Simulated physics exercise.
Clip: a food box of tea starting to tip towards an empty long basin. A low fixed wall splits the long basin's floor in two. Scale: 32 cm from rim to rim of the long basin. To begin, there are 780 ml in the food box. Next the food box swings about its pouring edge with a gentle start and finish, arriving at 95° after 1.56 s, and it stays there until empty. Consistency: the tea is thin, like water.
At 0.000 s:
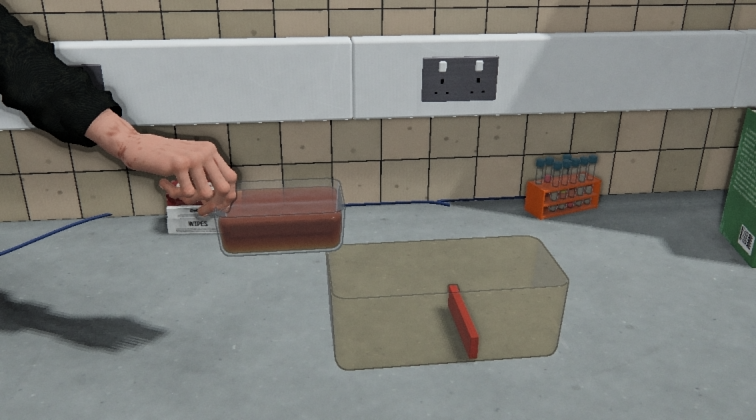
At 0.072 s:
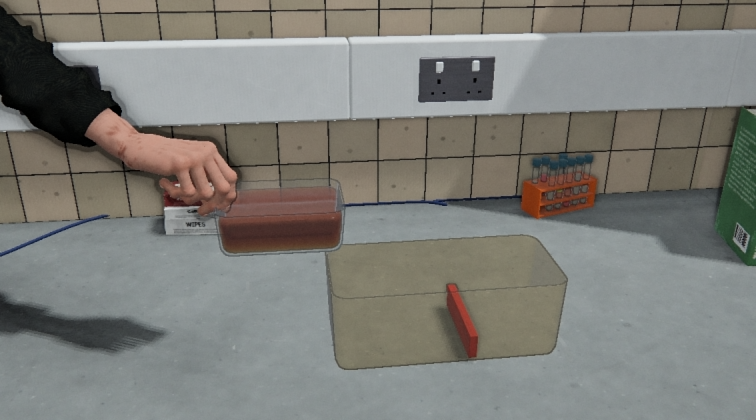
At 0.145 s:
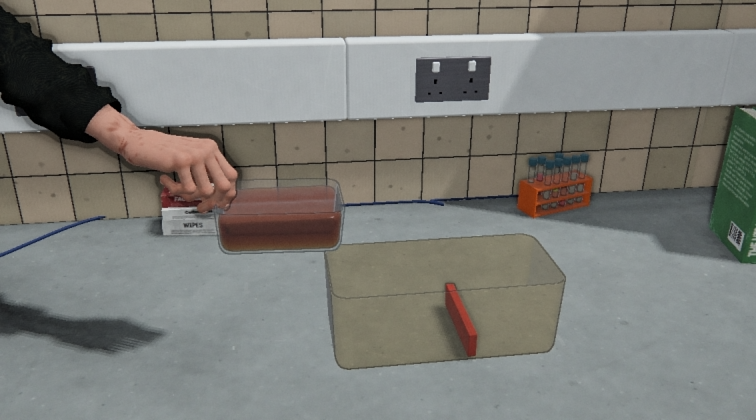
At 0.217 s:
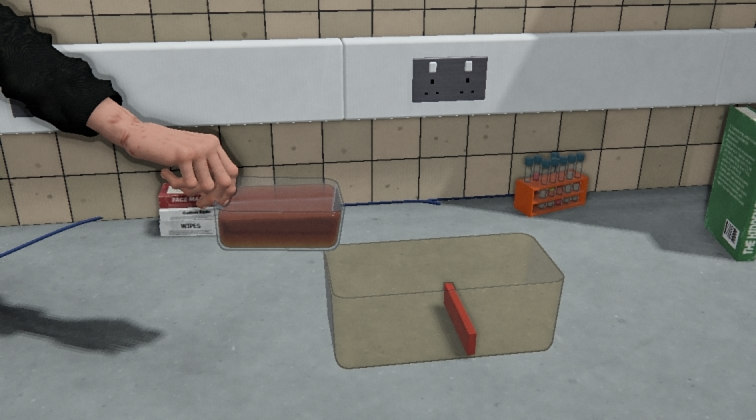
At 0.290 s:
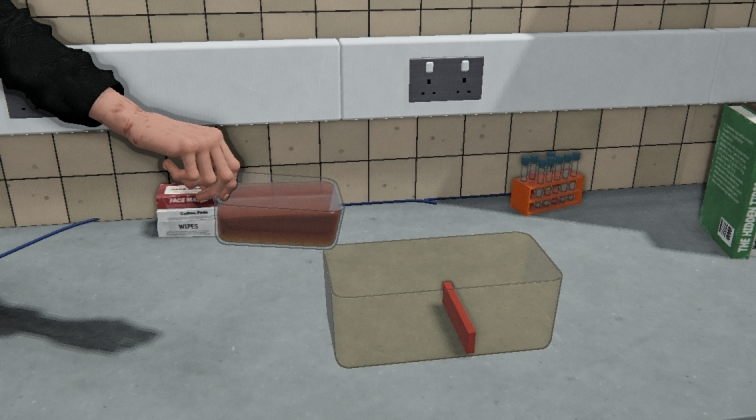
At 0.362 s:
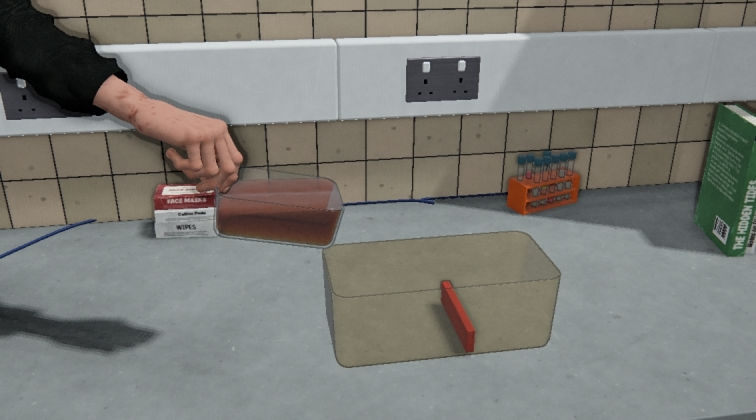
On a grey worktop against a tiled wall, a hand holds a clear food box of reddish-brown tea beside a long, empty see-through basin with a red strip in it. The box stays almost level at first, then tilts slightly towards the basin, the tea shifting inside as the view drifts slightly.
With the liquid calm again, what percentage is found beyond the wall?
Beyond the wall there is roughly 12 percent.
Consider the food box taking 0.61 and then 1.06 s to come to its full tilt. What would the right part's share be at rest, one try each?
20 in a hundred, followed by 15 in a hundred.
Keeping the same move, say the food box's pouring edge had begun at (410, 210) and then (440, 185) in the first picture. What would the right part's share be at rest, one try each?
Around 55 per cent first, around 75 per cent next.
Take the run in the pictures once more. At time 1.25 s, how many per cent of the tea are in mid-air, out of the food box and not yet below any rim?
Roughly 6 %.
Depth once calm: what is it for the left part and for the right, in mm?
Left about 24 mm, right about 6 mm.
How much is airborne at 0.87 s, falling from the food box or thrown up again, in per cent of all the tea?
About 38 per cent.
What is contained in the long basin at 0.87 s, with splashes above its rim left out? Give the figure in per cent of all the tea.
Around 26%.
Then, 0.87 s in, the tilt is 56° and 35 per cent is still to pour, 26 is left of the wall and 1 right of it.
Then, 1.25 s in, the tilt is 86° and 8 per cent is still to pour, 69 is left of the wall and 10 right of it.
Then, 1.64 s in, the tilt is 95° and 1 per cent is still to pour, 80 is left of the wall and 12 right of it.
Then, 2.06 s in, the tilt is 95° and 0 per cent is still to pour, 81 is left of the wall and 12 right of it.
Finally, 81 per cent lies left of the wall, 12 right of it and 6 outside.
